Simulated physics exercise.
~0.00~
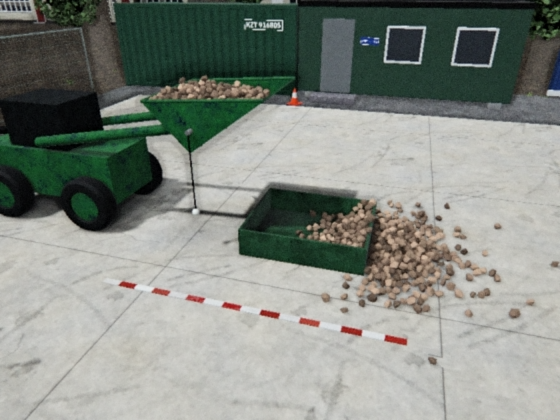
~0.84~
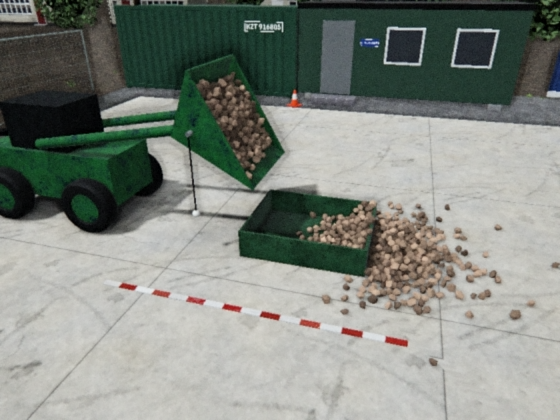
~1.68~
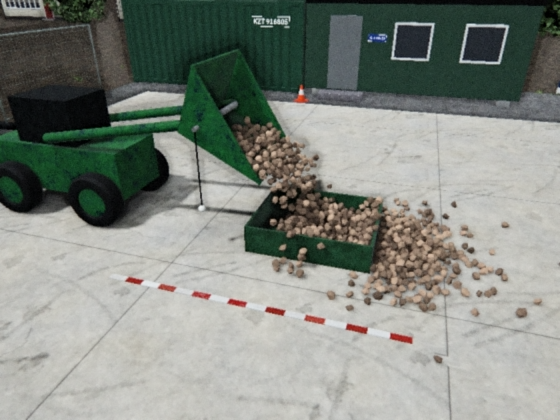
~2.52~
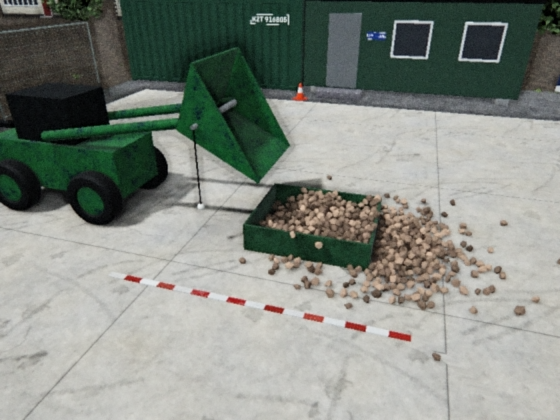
A green loader tips its bucket and pours brown stones into a bin, nearly filling it.
